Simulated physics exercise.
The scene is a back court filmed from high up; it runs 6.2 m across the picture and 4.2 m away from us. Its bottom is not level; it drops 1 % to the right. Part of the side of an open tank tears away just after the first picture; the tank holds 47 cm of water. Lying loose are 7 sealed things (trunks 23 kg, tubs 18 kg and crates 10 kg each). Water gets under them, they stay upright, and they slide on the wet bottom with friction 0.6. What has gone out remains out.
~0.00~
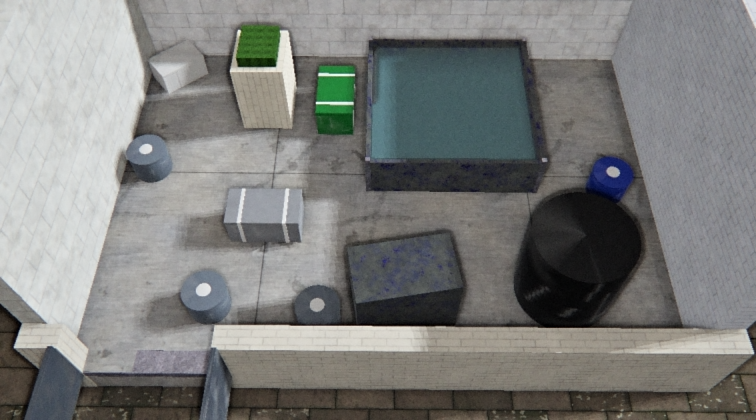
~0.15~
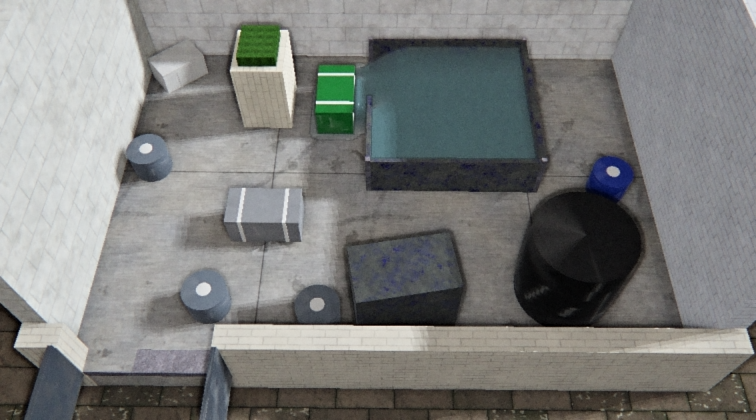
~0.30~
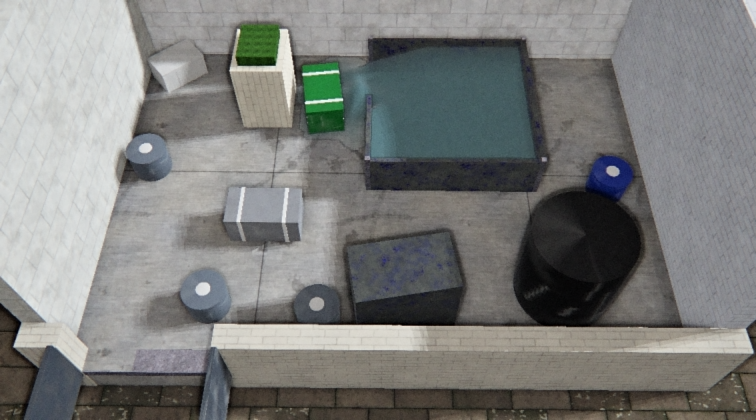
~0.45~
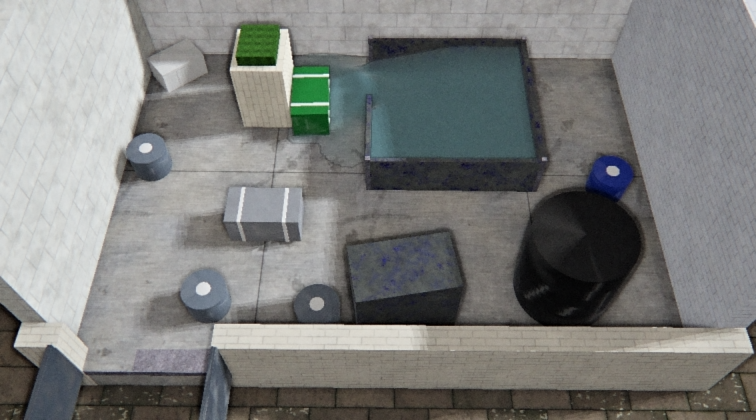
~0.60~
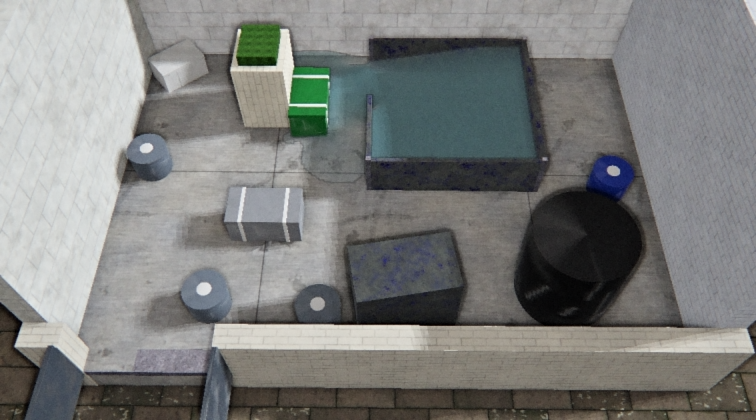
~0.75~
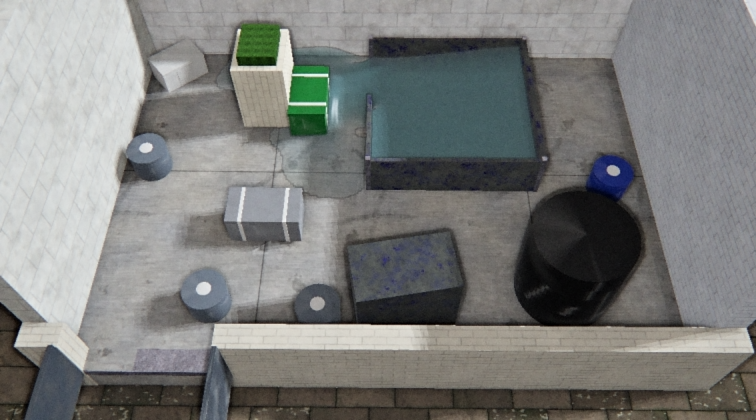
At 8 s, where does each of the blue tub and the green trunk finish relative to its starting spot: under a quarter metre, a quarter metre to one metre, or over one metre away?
Blue tub: Under a quarter metre; green trunk: Over one metre.
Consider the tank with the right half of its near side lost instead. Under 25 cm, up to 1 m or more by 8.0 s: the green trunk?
I'd expect the green trunk to have remained in place.
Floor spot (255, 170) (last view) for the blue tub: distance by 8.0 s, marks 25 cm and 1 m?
I'd say it does not really move.
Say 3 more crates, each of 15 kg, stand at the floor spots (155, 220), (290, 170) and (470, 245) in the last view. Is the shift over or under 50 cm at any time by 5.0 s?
In turn: More, over, under.
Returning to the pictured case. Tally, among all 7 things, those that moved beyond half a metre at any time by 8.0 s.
I count 4 of them.
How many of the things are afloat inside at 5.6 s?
The number is 3.
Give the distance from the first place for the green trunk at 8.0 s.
Distance: Near 250 cm.
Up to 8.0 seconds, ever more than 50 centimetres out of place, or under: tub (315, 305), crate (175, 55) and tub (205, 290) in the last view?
Well, going one by one, it's not that far, too far and not that far.
After 1.6 s the blue tub is near (613, 171), 0.0 m from its start, aground; the green trunk is near (309, 92), 0.3 m from its start, aground; 0 of 7 are out; 0 afloat.
After 3.6 s the blue tub is near (613, 171), 0.0 m from its start, aground; the green trunk is near (326, 201), 1.7 m from its start, aground; 0 of 7 are out; 1 afloat.
After 5.6 s the blue tub is near (613, 171), 0.0 m from its start, aground; the green trunk is near (401, 225), 2.1 m from its start, aground; 0 of 7 are out; 3 afloat.
After 8.0 s the blue tub is near (613, 171), 0.0 m from its start, aground; the green trunk is near (520, 203), 2.7 m from its start, aground; 0 of 7 are out; 2 afloat.
